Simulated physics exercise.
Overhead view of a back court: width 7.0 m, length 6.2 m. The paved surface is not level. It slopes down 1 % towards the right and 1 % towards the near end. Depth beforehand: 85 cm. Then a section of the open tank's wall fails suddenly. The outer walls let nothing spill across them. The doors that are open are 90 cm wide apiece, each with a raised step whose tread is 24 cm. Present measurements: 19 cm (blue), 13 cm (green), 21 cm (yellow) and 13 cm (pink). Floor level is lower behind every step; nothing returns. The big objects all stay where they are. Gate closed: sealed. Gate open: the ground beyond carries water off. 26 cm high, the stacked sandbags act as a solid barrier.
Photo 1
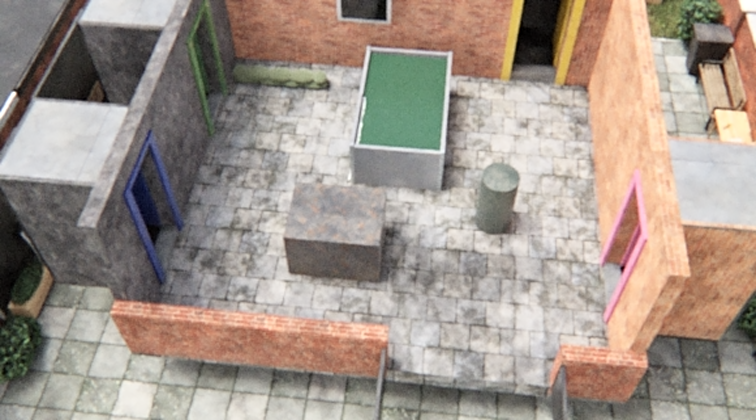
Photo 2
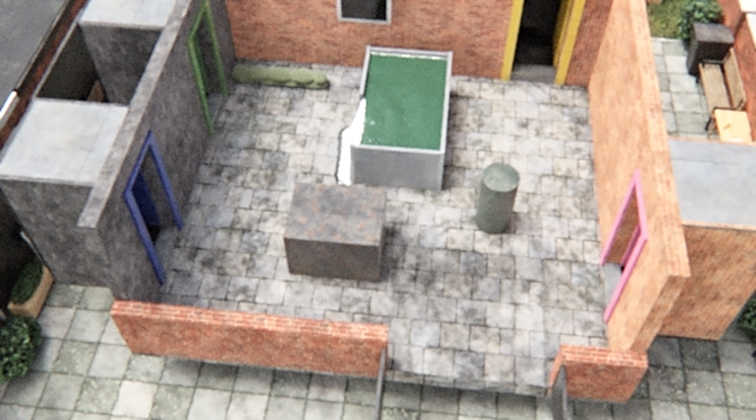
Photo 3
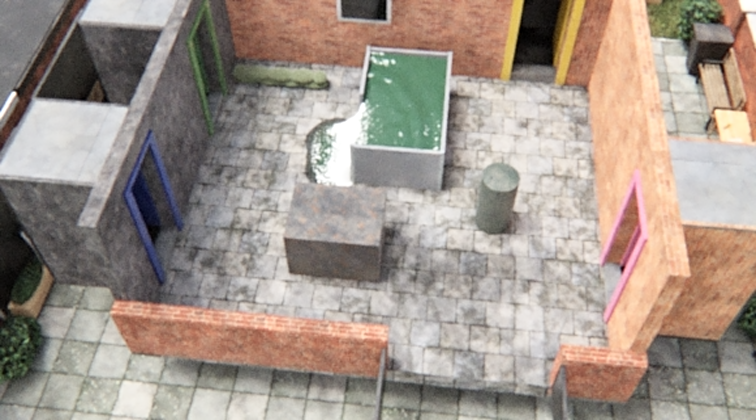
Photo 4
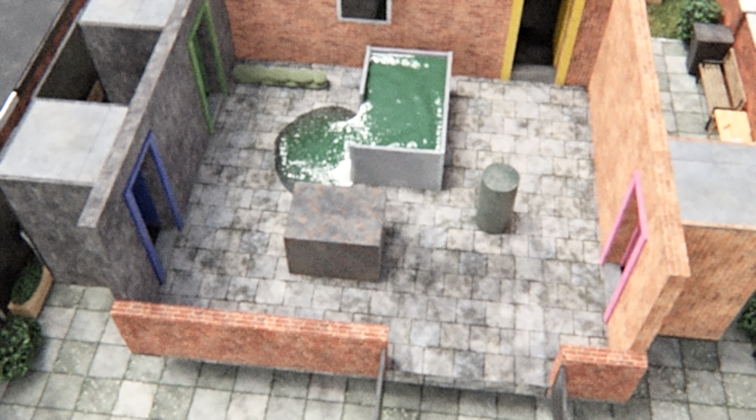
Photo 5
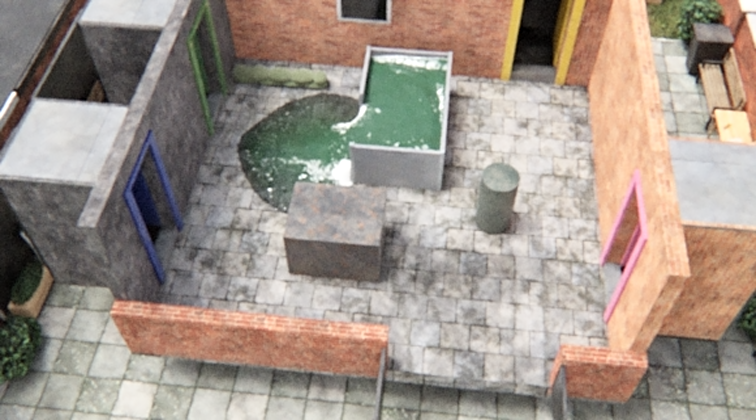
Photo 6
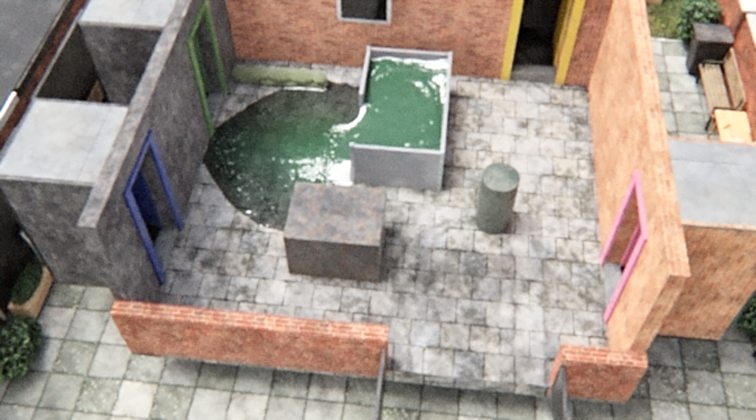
At first, green water sits still in an open tank in a walled, paved court with a block and a cylinder nearby. Then water pours out of the tank's left side onto the paving, and the pool widens leftward and toward the near side, spreading behind the block, as the tank's surface ripples.
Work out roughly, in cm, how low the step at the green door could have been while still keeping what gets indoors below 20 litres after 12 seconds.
No lower than about 28 cm.
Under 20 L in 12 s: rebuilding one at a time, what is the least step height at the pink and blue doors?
Roughly 11.0 cm for the pink door and roughly 14.5 cm for the blue door.
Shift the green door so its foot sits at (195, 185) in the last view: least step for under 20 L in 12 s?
You'd want it roughly 30 cm high.
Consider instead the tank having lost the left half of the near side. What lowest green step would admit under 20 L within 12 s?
About 9.0 cm.
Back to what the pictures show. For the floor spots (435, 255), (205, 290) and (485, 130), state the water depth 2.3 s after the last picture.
Roughly 0, then 16, then 0 cm.
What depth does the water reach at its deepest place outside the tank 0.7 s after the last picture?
Max depth: Around 41 cm.
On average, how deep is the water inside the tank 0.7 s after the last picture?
On average, around 51 cm.
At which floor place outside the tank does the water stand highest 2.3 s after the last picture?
At about pixel (147, 330).
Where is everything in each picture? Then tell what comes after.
The first frame shows still water, 85 cm deep, in the open tank at (403, 101); the green door at (208, 73) is dry.
In the second frame, the gap is at (359, 142), the front 0.4 m out at (342, 140); the back of the open tank holds 84 cm.
In the third frame, the front is at (311, 147), 0.9 m from the gap at (359, 144); 1.2 m2 of floor is wet, 83 cm left at the back.
In the fourth frame, the front is at (279, 142), 1.5 m from the gap at (359, 146); 2.5 m2 of floor is wet, 77 cm left at the back.
In the fifth frame, water pours out at (359, 146) and has run 2.1 m, to (243, 151); about 7 cm deep outside, 72 cm at the back.
In the sixth frame, the front is at (205, 156), 2.8 m from the gap at (359, 145); 6.9 m2 of floor is wet, 72 cm left at the back; the green door at (208, 73), 2.9 m from the gap, is still 0.3 m from the nearest water.
Then, 0.7 s after the last picture water covers 25 % of the floor, deepest (41 cm) near (203, 161); 31 cm at the green door, 38 litres in over its 13 cm step.
Then, 2.3 s after the last picture water covers 40 % of the floor, deepest (38 cm) near (147, 330); 26 cm at the green door, 183 litres in over its 13 cm step.
Then, 11.3 s after the last picture water covers 95 % of the floor, deepest (12 cm) near (602, 377); 3 cm at the green door, 238 litres in over its 13 cm step.
At the green door as built, the water peaked near 34 cm, 0.9 s after the last picture.
With a step of 23 cm, 61 litres would have come in within the 12 s; with 31.5 cm, 7 litres. So under 20 litres takes about 28 cm.
